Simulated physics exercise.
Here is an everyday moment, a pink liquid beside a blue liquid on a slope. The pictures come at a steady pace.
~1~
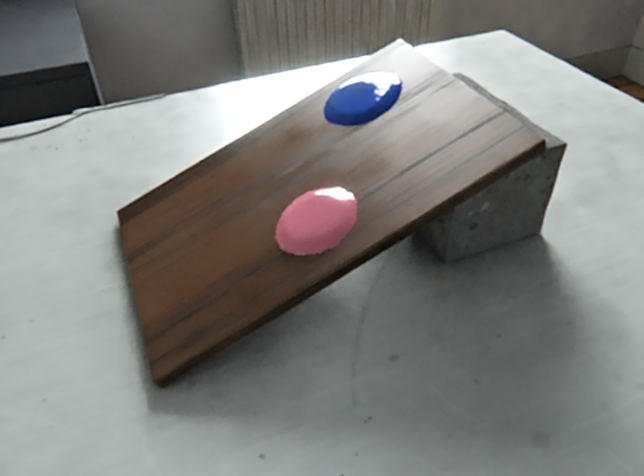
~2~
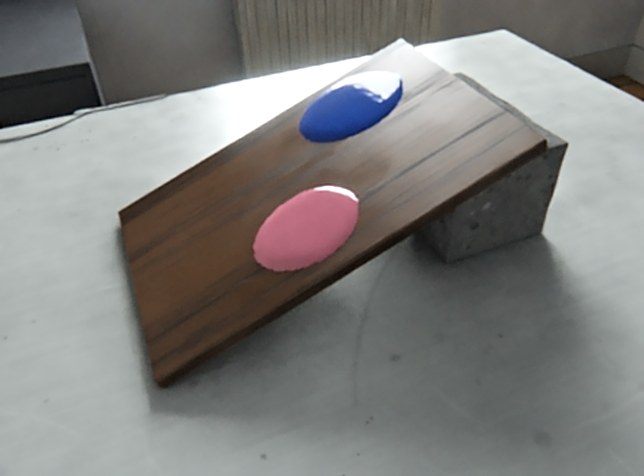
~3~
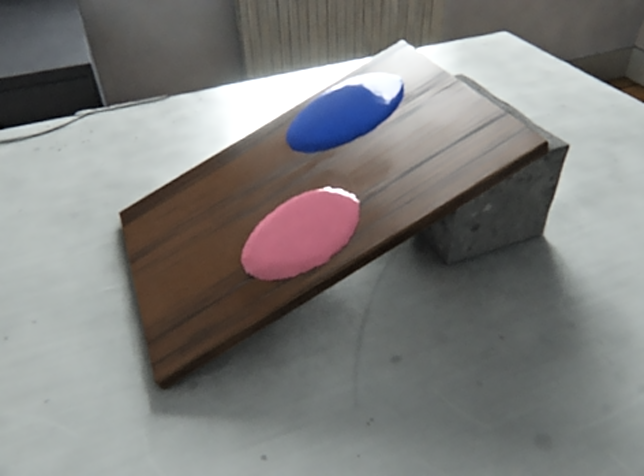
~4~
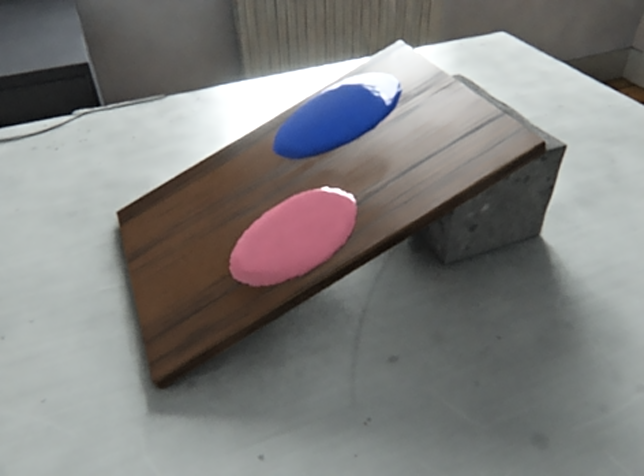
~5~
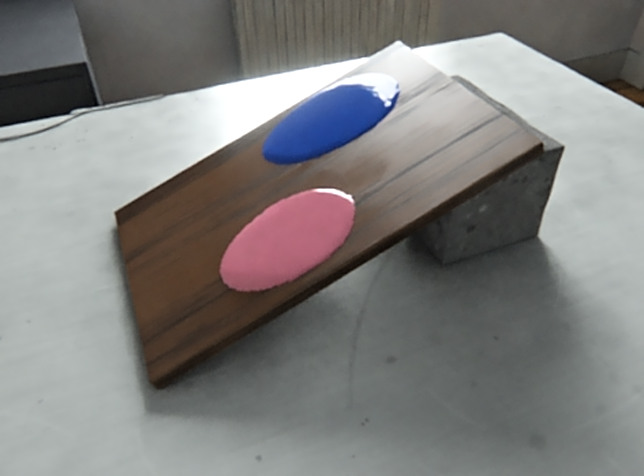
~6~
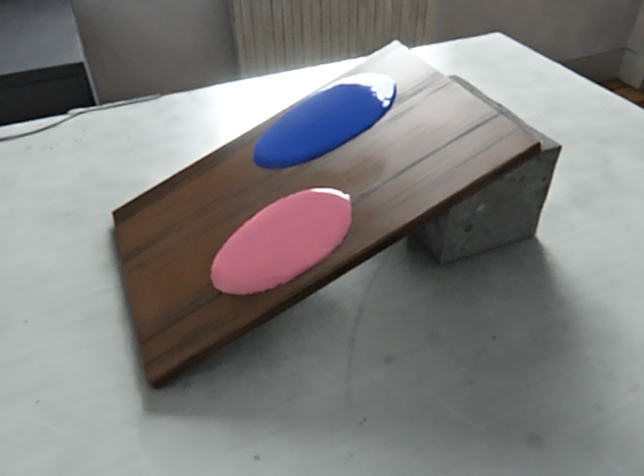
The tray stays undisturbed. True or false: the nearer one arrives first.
True.
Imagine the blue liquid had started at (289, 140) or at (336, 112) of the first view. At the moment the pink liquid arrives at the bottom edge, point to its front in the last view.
First start: Around (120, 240); second start: (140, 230).
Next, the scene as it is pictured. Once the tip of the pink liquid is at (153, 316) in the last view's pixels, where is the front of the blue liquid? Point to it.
Roughly at (192, 198).
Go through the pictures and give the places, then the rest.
In the first frame, tip of the pink liquid half way down; tip of the blue liquid (338, 110) a quarter of the way down.
In the second frame, tip of the pink liquid (270, 248) three quarters of the way down; tip of the blue liquid half way down.
In the third frame, tip of the pink liquid three quarters of the way down; tip of the blue liquid (299, 137) half way down.
In the fourth frame, tip of the pink liquid (244, 264) three quarters of the way down; tip of the blue liquid half way down.
In the fifth frame, tip of the pink liquid three quarters of the way down; tip of the blue liquid (274, 149) half way down.
In the sixth frame, tip of the pink liquid (225, 273) three quarters of the way down; tip of the blue liquid half way down.
Next, the pink liquid is close to the edge; the blue liquid is three quarters of the way down.
Finally, the pink liquid is at the low edge; the blue liquid is three quarters of the way down.
